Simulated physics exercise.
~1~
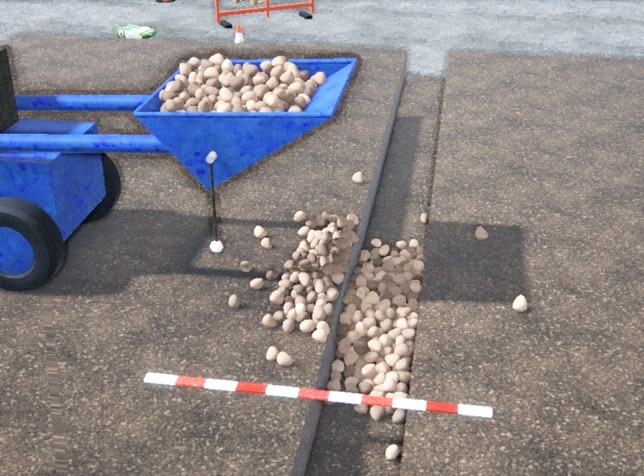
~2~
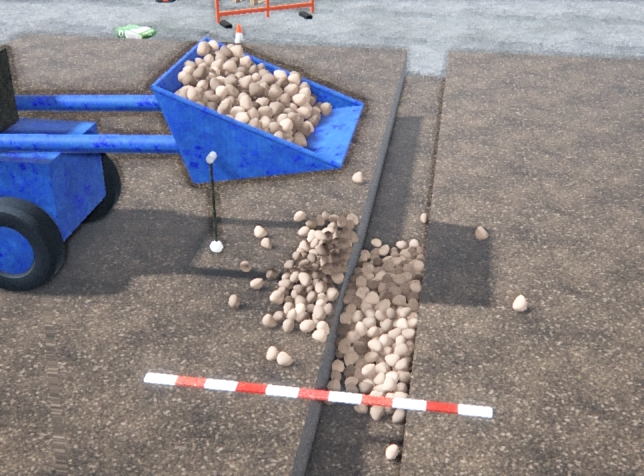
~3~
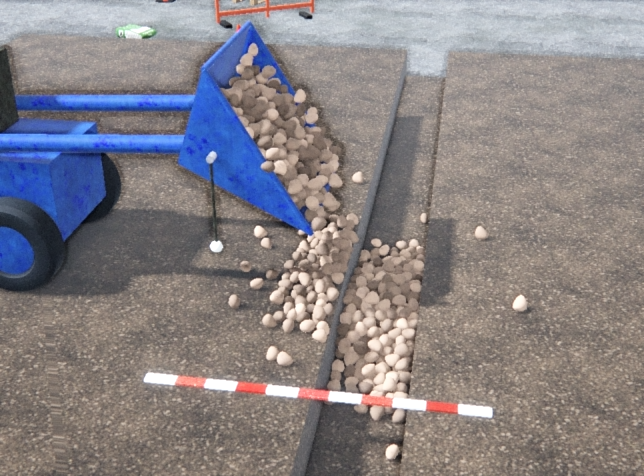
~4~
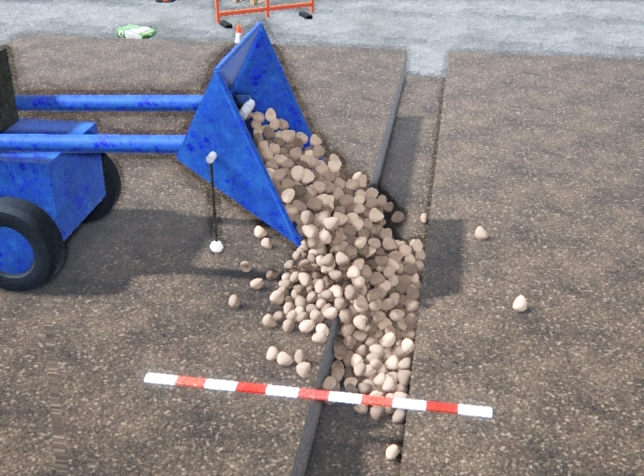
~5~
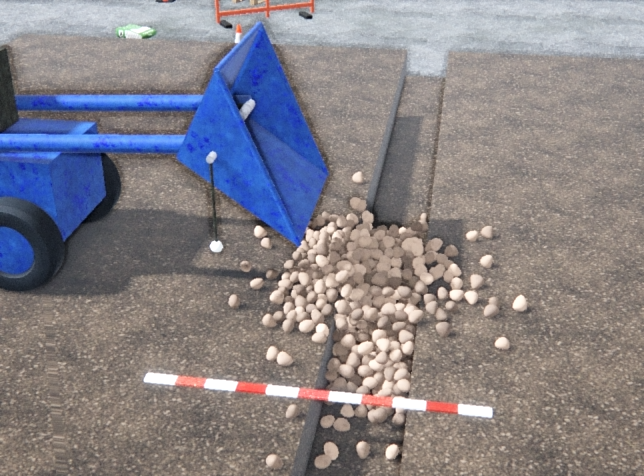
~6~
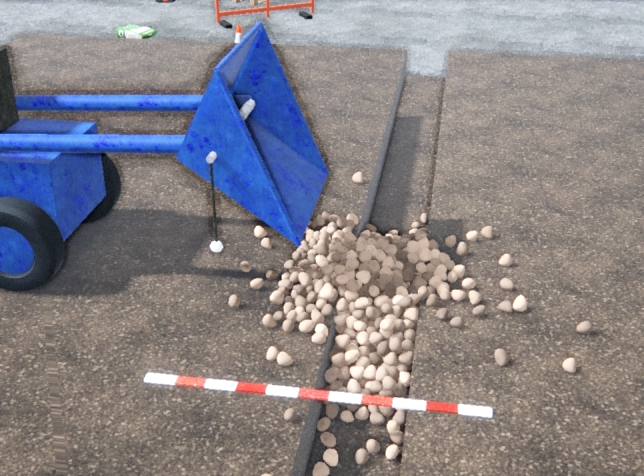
Blue loader tipping its raised bucket and spilling rounded stones onto an earlier pile, heaping them across a trench, some scattering beyond.
